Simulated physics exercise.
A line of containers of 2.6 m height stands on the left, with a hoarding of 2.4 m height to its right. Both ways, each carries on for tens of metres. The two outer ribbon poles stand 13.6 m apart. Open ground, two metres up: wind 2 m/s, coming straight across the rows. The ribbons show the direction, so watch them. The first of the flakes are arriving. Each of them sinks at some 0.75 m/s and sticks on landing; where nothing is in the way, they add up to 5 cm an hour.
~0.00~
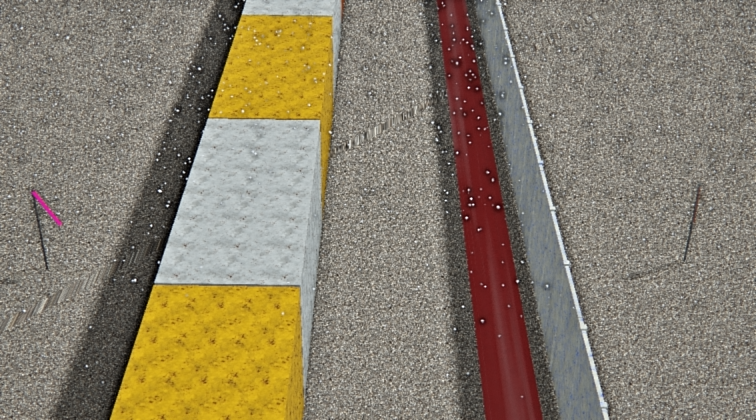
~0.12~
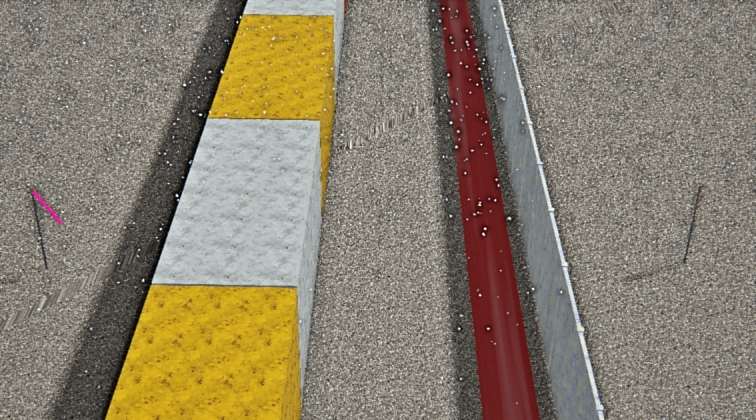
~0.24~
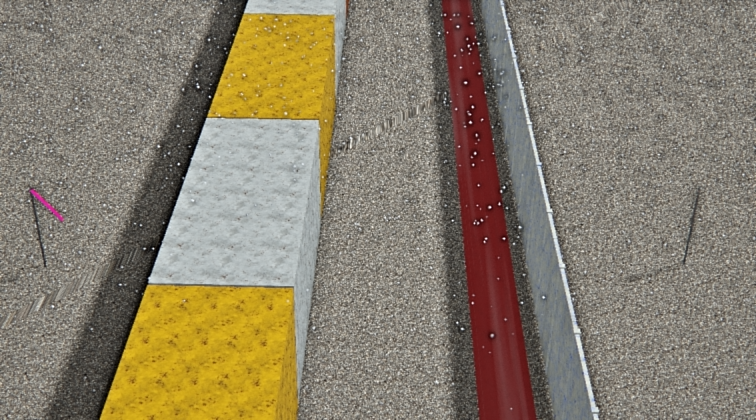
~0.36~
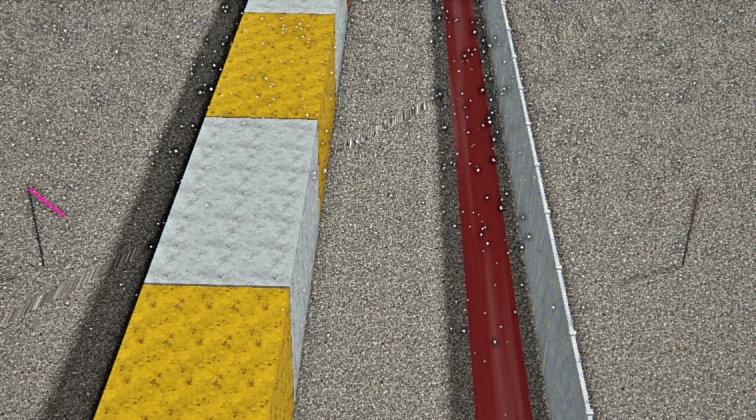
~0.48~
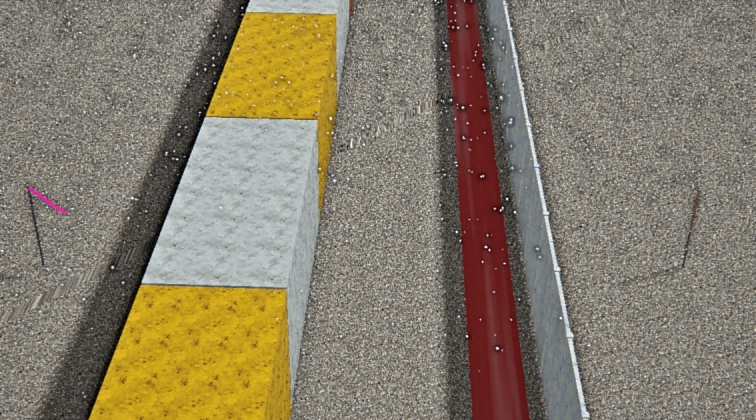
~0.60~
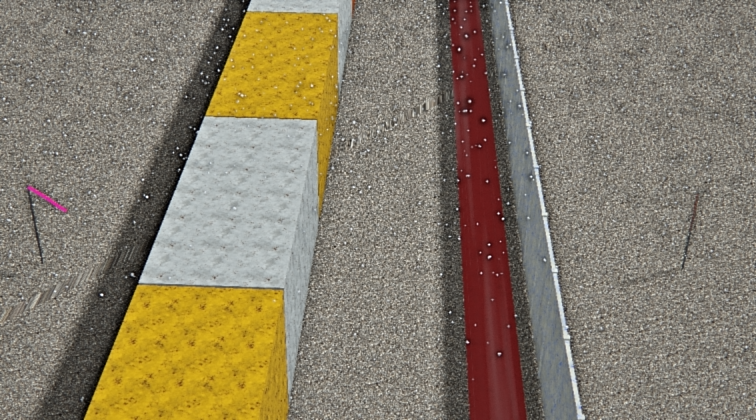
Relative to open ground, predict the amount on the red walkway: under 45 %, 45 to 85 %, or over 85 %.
The red walkway gets more than 85 % of what open ground gets.
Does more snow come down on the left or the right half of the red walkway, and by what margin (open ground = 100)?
More on the left-hand part: About 10 points.
After 10 minutes open ground has 8 mm and the red walkway 8 mm.
After 30 minutes open ground has 25 mm and the red walkway 24 mm.
After 60 minutes open ground has 50 mm and the red walkway 48 mm, so the red walkway has 95 % of the open amount; the left half of it has 100 %, the right half 90 %.
